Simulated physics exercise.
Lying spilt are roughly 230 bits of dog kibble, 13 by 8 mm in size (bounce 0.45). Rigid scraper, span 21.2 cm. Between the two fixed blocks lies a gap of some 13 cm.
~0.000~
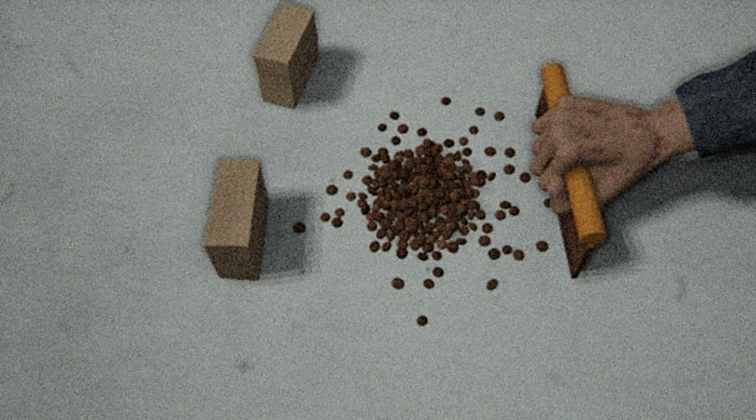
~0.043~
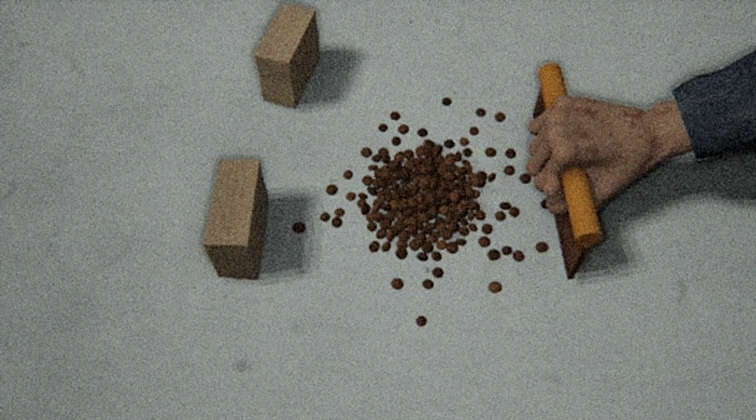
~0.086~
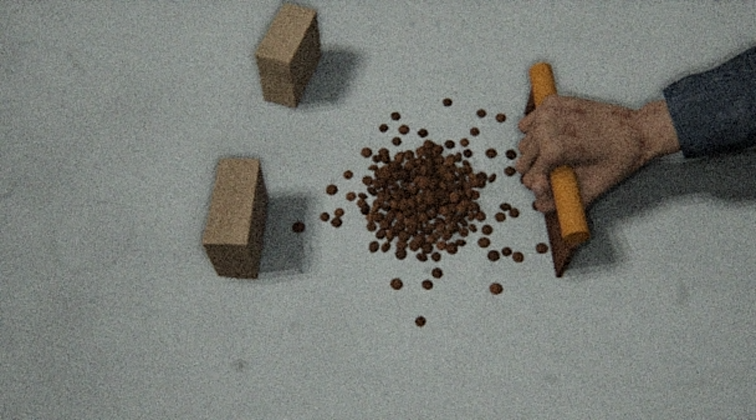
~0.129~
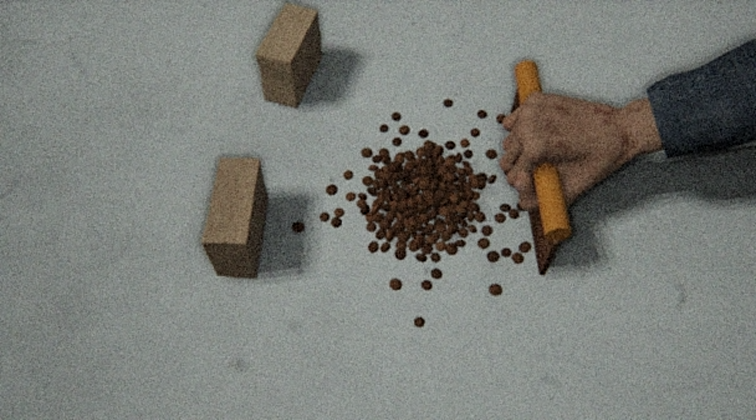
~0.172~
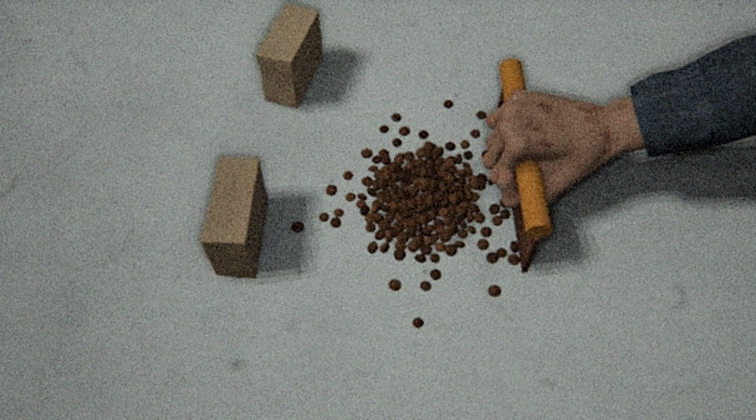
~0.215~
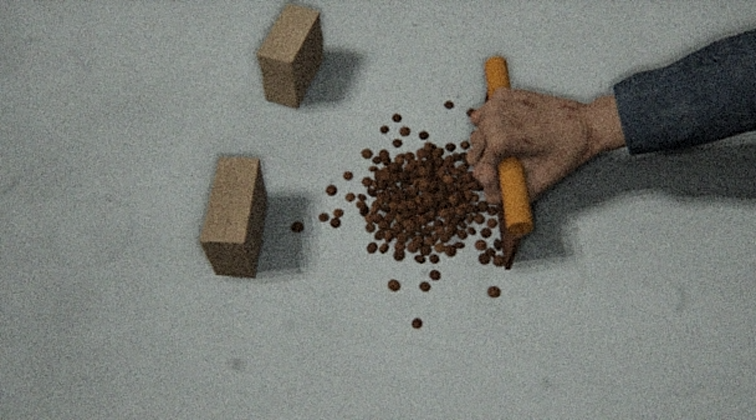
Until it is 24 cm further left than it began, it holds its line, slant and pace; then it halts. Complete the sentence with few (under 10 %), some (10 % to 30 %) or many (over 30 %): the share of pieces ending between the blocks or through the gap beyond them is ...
The share is few.
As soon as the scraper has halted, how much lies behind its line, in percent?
15 %.
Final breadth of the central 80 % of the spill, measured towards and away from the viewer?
Close to 16 cm front to back.
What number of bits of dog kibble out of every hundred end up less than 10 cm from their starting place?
My estimate is some 25 percent.
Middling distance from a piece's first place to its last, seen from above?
Level distance: Near 14 cm.
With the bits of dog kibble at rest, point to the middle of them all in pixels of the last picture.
About (308, 178).
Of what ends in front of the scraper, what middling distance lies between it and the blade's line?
3 cm.
After 0.46 s, scraper 16 cm from its start, spill 16 cm wide; held up before the blocks 100 %.
After 0.71 s, scraper 24 cm from its start, spill 18 cm wide; in or through the gap 5 %, held up before the blocks 95 %.
Then, at 0.92 s, scraper 24 cm from its start, spill 19 cm wide; in or through the gap 5 %, held up before the blocks 95 %.
In the end, at 1.1 s, in or through the gap 5 %, round the near block 0 %, round the far block 0 %, held up before the blocks 95 %.
